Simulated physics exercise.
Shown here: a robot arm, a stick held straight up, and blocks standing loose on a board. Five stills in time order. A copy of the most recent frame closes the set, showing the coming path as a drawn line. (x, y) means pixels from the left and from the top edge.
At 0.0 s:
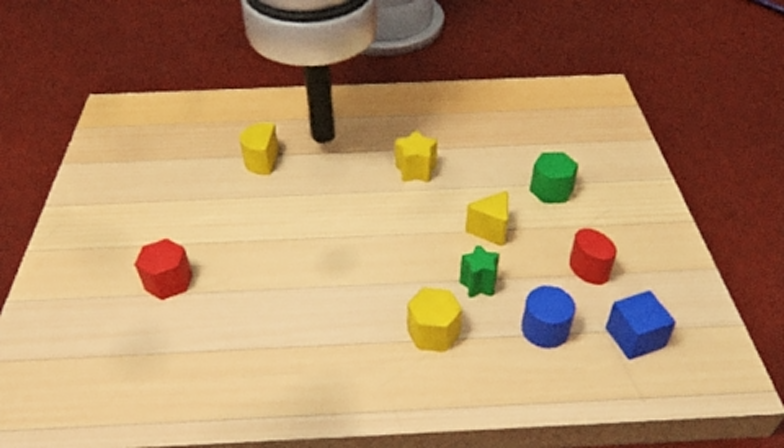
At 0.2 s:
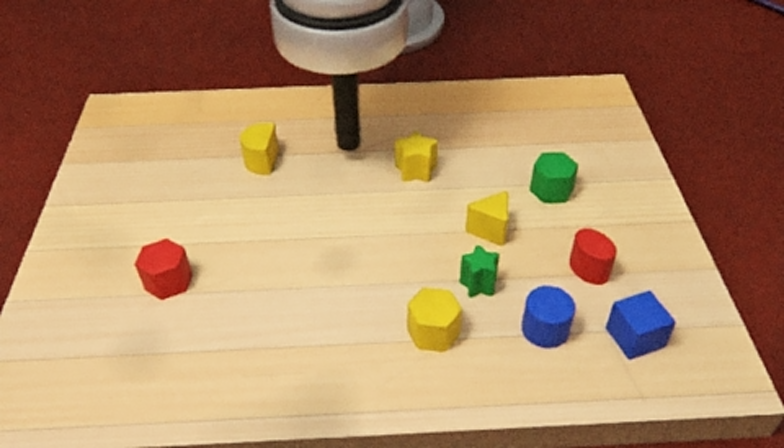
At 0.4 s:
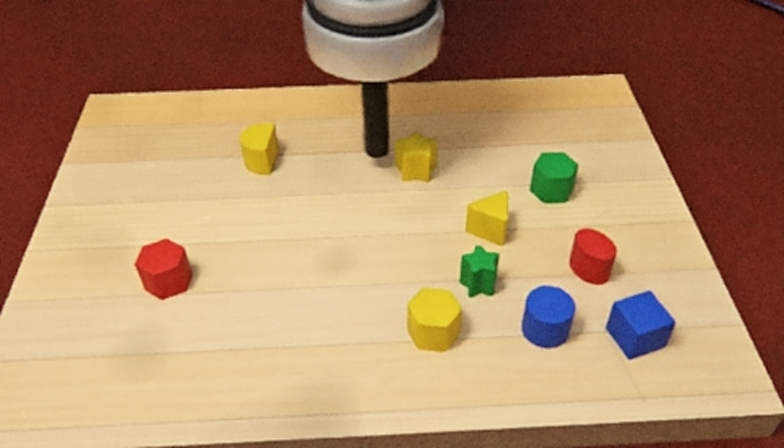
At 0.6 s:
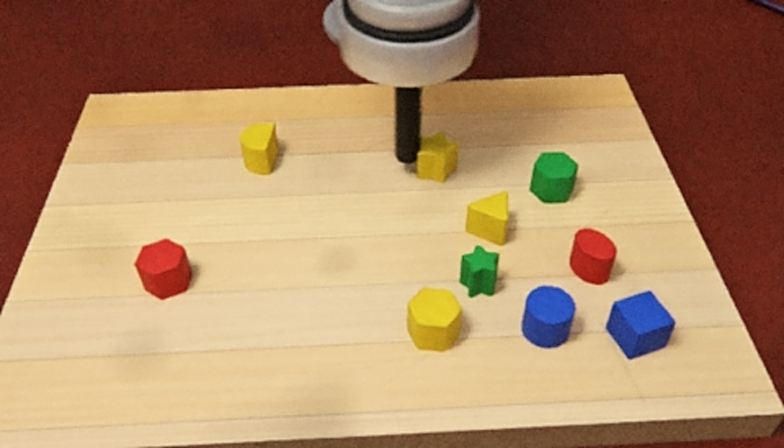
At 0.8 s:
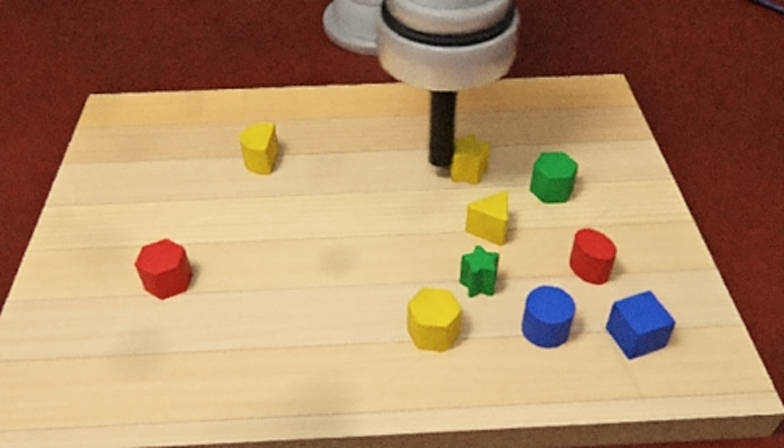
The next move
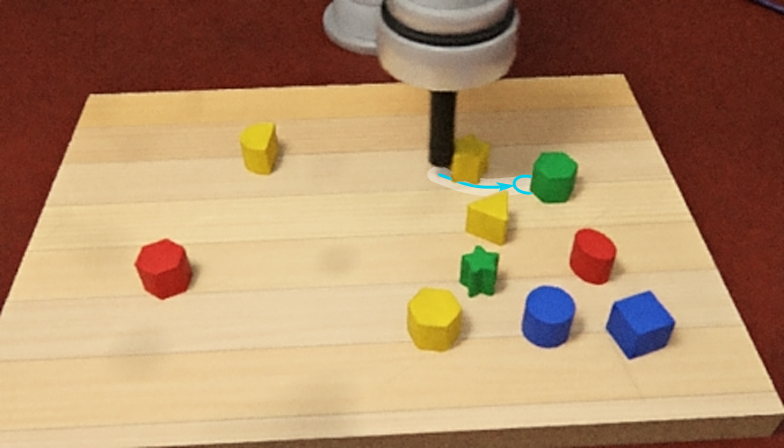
The clip shows a robot arm holding a black stick upright over a wooden board of colored blocks, moving right until the stick meets a yellow star-shaped block and pushes it a short way right, toward a green block.
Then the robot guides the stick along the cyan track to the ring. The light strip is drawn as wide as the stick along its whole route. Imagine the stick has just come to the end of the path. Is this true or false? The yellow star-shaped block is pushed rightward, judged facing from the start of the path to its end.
The statement is incorrect.
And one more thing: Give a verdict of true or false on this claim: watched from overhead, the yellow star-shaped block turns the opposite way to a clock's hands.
The statement is true.
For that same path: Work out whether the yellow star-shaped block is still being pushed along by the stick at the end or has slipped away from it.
Slipped clear.
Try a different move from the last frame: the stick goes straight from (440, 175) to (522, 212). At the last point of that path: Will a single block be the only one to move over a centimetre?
Yes
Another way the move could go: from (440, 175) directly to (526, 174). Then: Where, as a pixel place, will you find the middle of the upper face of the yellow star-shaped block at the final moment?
I predict (555, 141).
Path on the board, from (440, 175) by way of (467, 184) and (497, 187) to (527, 184).
The first path, step by step. Halfway along, stick at (485, 173); yellow star-shaped block at (500, 145), turned 45° anticlockwise.
At the end, stick at (529, 170); yellow star-shaped block at (515, 141), turned 100° anticlockwise; yellow triangle in place; green six-sided block at (564, 165).
